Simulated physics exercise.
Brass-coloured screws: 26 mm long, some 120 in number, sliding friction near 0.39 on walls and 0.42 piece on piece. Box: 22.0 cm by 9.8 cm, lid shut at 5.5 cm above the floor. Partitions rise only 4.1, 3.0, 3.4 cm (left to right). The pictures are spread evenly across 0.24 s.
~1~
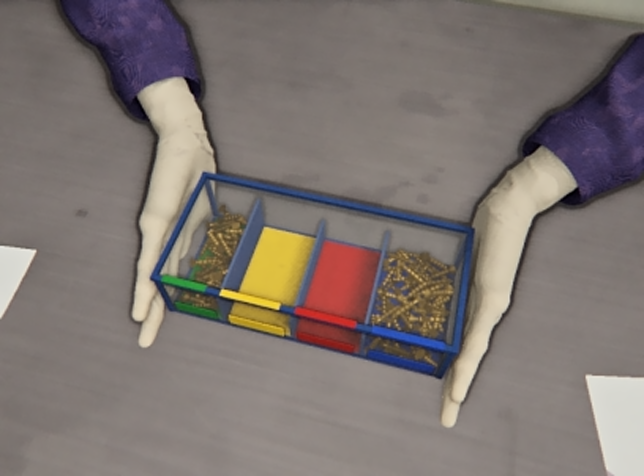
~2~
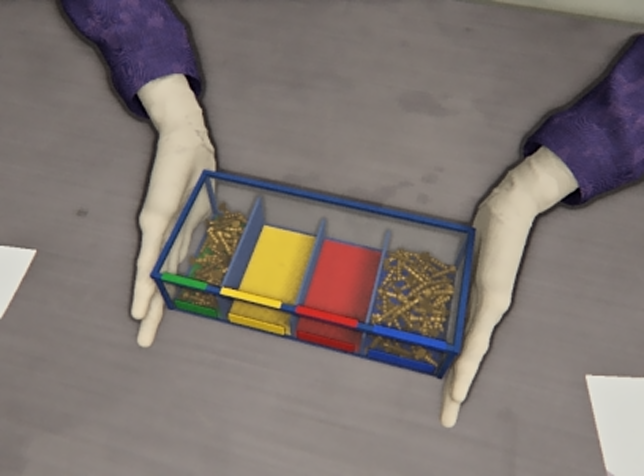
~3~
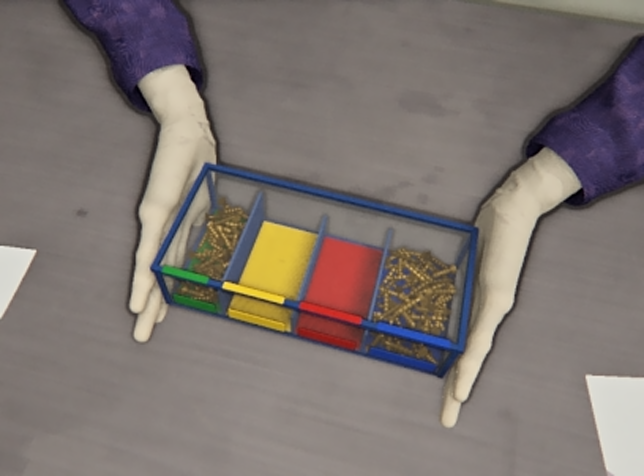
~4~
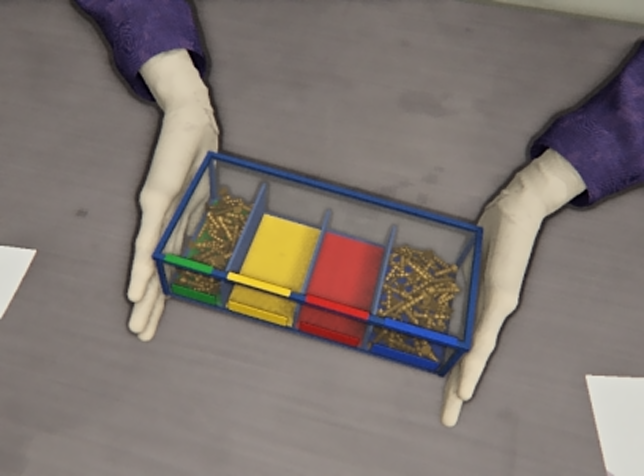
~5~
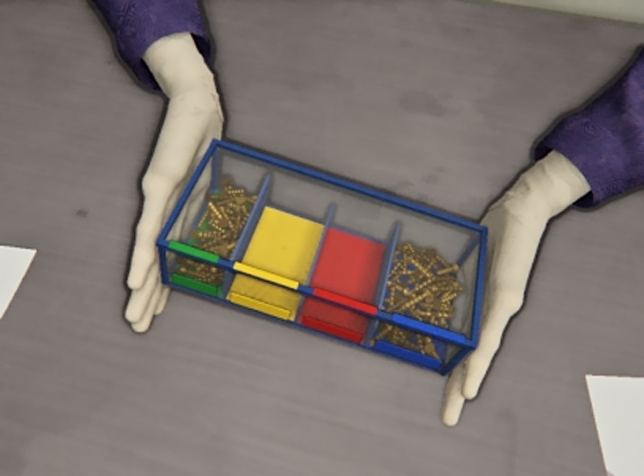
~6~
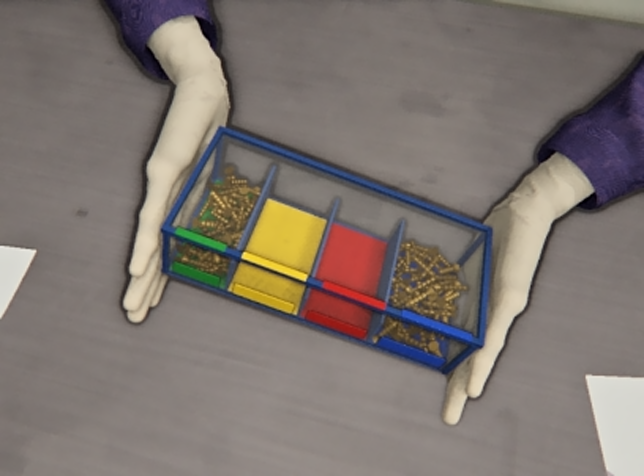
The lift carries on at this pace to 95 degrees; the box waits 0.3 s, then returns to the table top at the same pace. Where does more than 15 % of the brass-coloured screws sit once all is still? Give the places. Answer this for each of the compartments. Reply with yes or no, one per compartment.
Red no, blue yes, green yes, yellow no.
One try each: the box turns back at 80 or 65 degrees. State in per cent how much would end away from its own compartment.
Roughly 0 percent, then roughly 0 percent.
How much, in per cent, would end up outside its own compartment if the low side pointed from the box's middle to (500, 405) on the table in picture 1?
Around 15 percent of them.
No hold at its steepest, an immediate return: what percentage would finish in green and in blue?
Result - green: 40 %, blue: 60 %.
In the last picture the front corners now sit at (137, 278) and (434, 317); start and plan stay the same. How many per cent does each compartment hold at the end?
Red 0 %; blue 15 %; green 55 %; yellow 30 %.
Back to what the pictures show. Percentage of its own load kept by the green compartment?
Some 80 percent.
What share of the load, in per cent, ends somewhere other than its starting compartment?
I'd put it at about 10 per cent.
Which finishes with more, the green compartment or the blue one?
It's the blue one that holds more.
Then, 1.20 s after the last picture, tilt 95 degrees; blue 55 %, green 40 %, yellow 5 %.
Then, 2.00 s after the last picture, tilt 49 degrees; blue 65 %, green 35 %.
Then, 2.82 s after the last picture, tilt 0 degrees; blue 65 %, green 35 %.
In the end, red 0 %, blue 65 %, green 35 %, yellow 0 %.
